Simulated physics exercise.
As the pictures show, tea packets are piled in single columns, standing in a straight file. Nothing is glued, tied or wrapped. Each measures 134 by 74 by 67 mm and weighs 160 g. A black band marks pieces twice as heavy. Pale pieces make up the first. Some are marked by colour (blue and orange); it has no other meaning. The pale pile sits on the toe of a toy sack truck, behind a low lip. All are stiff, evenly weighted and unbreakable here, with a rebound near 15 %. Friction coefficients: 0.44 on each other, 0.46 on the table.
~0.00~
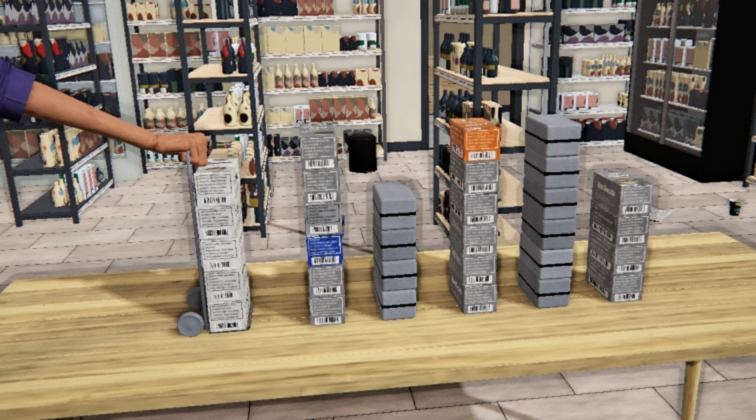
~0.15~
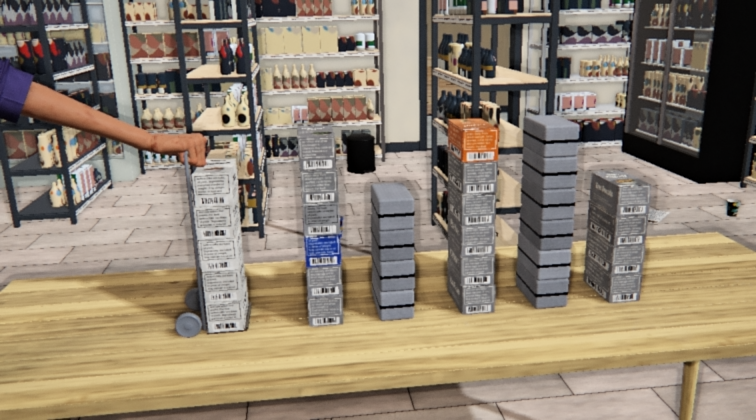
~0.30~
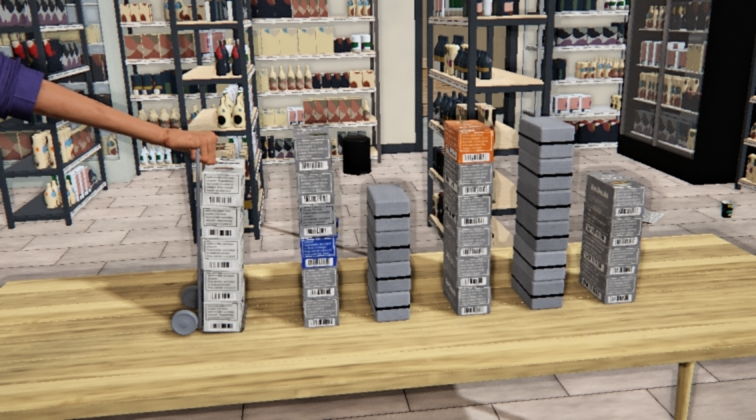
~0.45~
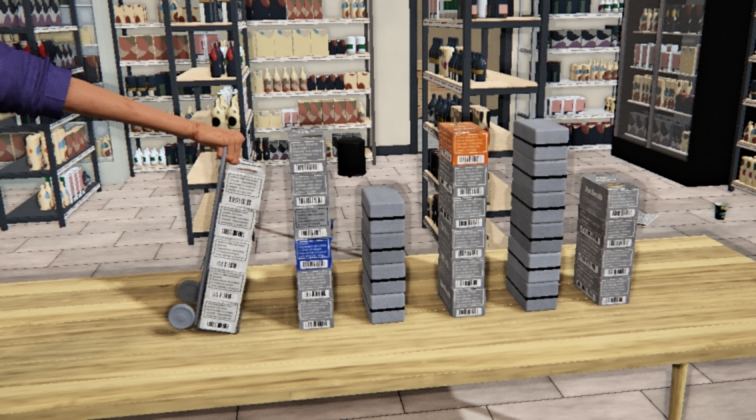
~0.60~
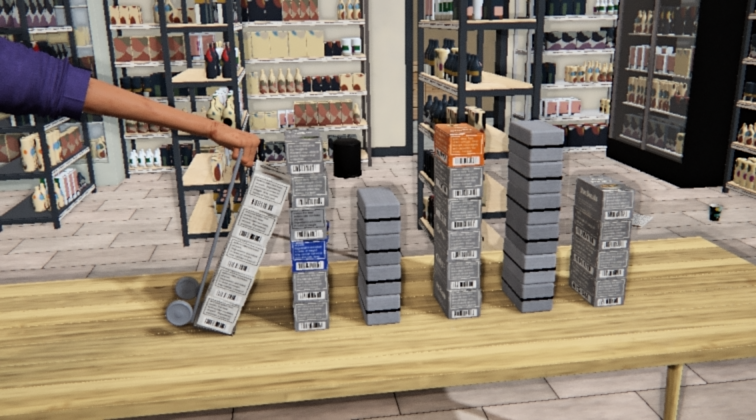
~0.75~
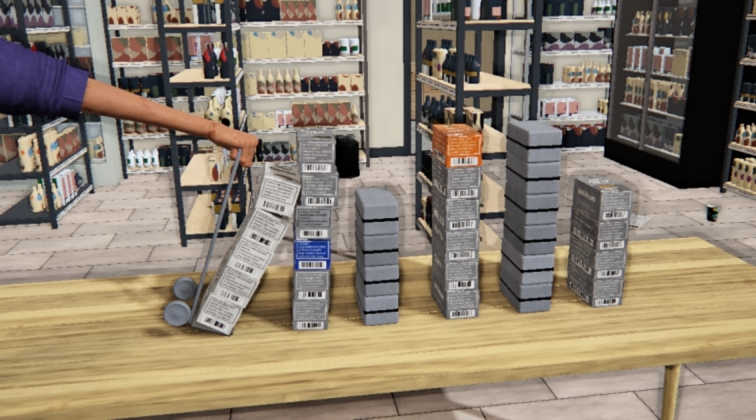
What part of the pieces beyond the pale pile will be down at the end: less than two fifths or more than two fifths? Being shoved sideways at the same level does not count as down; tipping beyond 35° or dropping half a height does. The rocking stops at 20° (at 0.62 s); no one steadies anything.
Over two fifths of them.
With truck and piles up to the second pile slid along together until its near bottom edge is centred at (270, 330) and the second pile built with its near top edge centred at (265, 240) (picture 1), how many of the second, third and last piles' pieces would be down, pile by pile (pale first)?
In that case second 3, third 0, last 0.
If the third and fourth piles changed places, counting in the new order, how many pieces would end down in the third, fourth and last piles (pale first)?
In that case third 5, fourth 4, last 4.
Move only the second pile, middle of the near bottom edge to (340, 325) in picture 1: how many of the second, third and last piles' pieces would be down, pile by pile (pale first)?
In that case second 6, third 4, last 4.
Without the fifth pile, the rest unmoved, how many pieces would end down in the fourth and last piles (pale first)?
In that case fourth 6, last 3.
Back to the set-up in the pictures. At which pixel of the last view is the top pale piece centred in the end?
Near (353, 242).
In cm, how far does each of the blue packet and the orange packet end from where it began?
Blue 16, orange 64.
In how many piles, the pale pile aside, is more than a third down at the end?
5 of them.
Around 1.46 s, 5 of the pale pile down; 5 of the 26 other packets down; blue packet tipped 33°, 28 mm lower; orange packet tipped 10°.
Around 2.04 s, 5 of the pale pile down; 26 of the 26 other packets down; orange packet tipped 50°, 12 cm lower; blue packet tipped 48°, 49 mm lower.
Finally (3.3 s), 5 of the pale pile down; 26 of the 26 other packets down; orange packet upside down; blue packet tipped 48°, 52 mm lower. That is 100 per cent. Seen by the last camera, middles, orange packet near (710, 213), blue packet near (376, 264).
